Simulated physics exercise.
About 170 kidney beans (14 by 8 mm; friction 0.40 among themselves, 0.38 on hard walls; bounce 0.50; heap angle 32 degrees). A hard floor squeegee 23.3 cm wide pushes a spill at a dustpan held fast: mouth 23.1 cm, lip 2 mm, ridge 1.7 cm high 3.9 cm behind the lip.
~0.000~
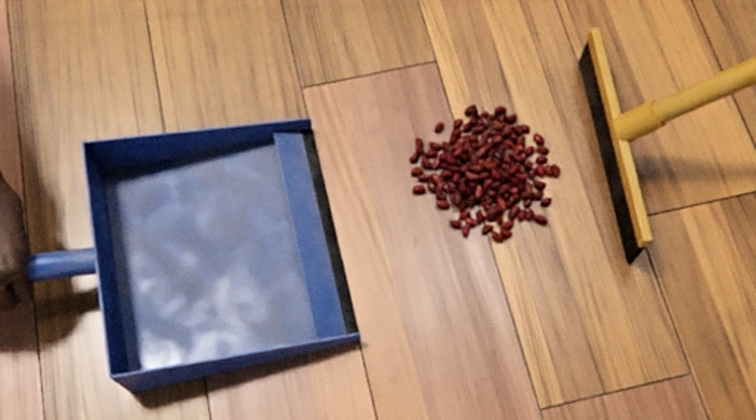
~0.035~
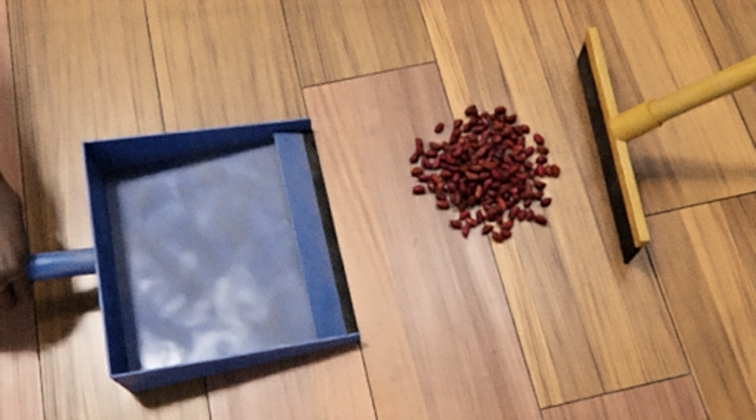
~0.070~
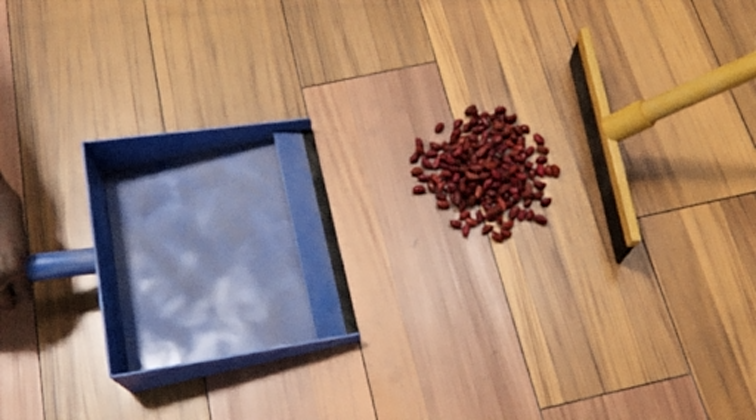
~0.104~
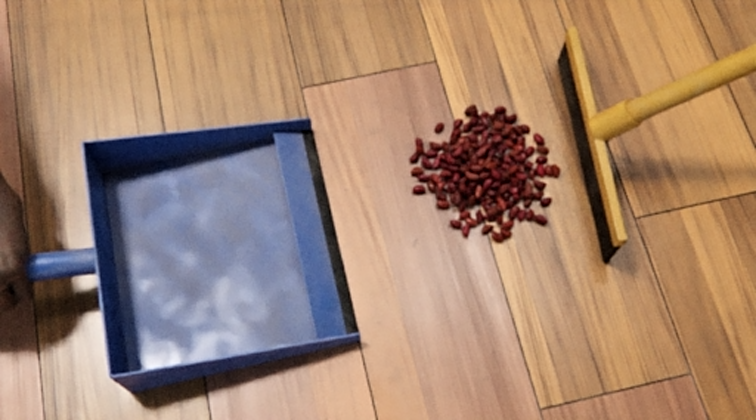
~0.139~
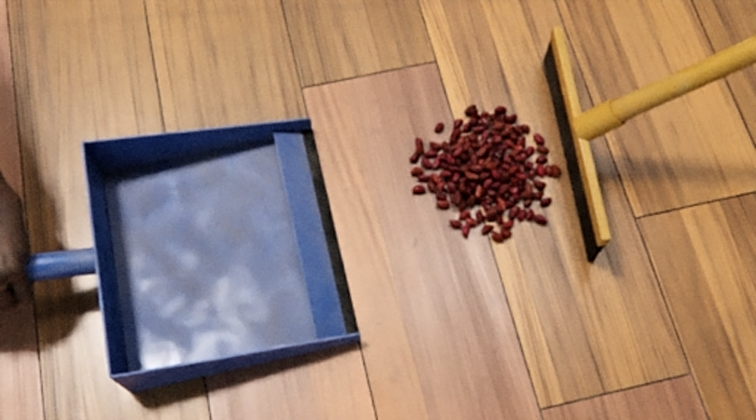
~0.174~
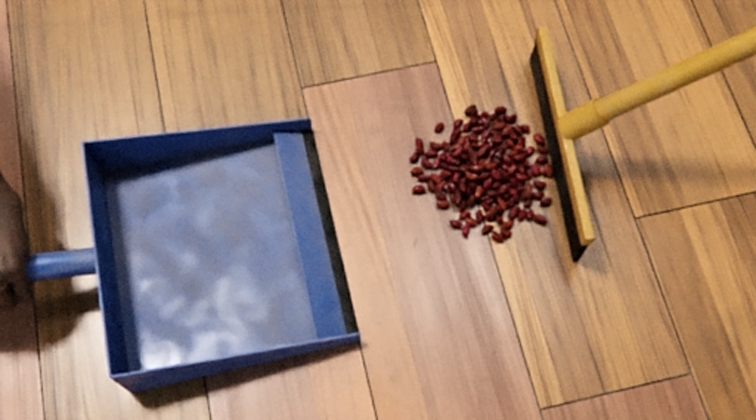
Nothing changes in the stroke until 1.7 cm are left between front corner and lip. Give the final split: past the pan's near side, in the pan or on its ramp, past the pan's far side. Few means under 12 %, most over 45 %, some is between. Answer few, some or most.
Near side: Few, pan: Some, far side: Some.
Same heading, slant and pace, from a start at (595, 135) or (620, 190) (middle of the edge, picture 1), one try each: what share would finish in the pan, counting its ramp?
About 30 and 30 per cent.
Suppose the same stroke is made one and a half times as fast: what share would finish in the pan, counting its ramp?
Then about 30 per cent.
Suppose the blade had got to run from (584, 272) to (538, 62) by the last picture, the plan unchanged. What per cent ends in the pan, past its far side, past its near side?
Pan 25, far 10, near 0.
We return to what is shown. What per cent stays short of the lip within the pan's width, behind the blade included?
Roughly 45 per cent.
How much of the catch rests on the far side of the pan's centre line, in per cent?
About 80 per cent.
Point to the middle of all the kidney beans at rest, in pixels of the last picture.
Around (322, 168).
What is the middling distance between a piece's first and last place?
About 18 cm.
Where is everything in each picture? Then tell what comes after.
Blade from (644, 241) to (593, 37), moved 0.0 cm, 0 of the pieces shifted so far; middle of the pieces at (491, 166); pan at (207, 257), in the first frame.
Blade from (641, 241) to (591, 37), moved 0.3 cm, 0 of the pieces shifted so far; middle of the pieces at (491, 166), in the second frame.
Blade from (633, 241) to (583, 37), moved 1.1 cm, 0 of the pieces shifted so far; middle of the pieces at (491, 166), in the third frame.
Blade from (619, 240) to (570, 37), moved 2.3 cm, 0 of the pieces shifted so far; middle of the pieces at (491, 166), in the fourth frame.
Blade from (603, 240) to (556, 36), moved 3.8 cm, 0 of the pieces shifted so far; middle of the pieces at (491, 166), in the fifth frame.
Blade from (587, 239) to (541, 36), moved 5.4 cm, 4 of the pieces shifted so far; middle of the pieces at (480, 169); pan at (207, 257). Its pace works out near 0.43 m/s, heading 15 degrees away from the viewer's side, in the sixth frame.
After 0.42 s, middle of the blade 13 cm from the lip; 0 % over the lip, far side 5 %, near side 0 %.
After 0.59 s, middle of the blade 6 cm from the lip; 5 % over the lip, far side 15 %, near side 0 %.
After 0.87 s, middle of the blade 3 cm from the lip; 35 % over the lip, far side 20 %, near side 0 %.
At rest (1.9 s), near side 0 %, pan 35 %, far side 20 %, in front of the lip or behind the blade 45 %.
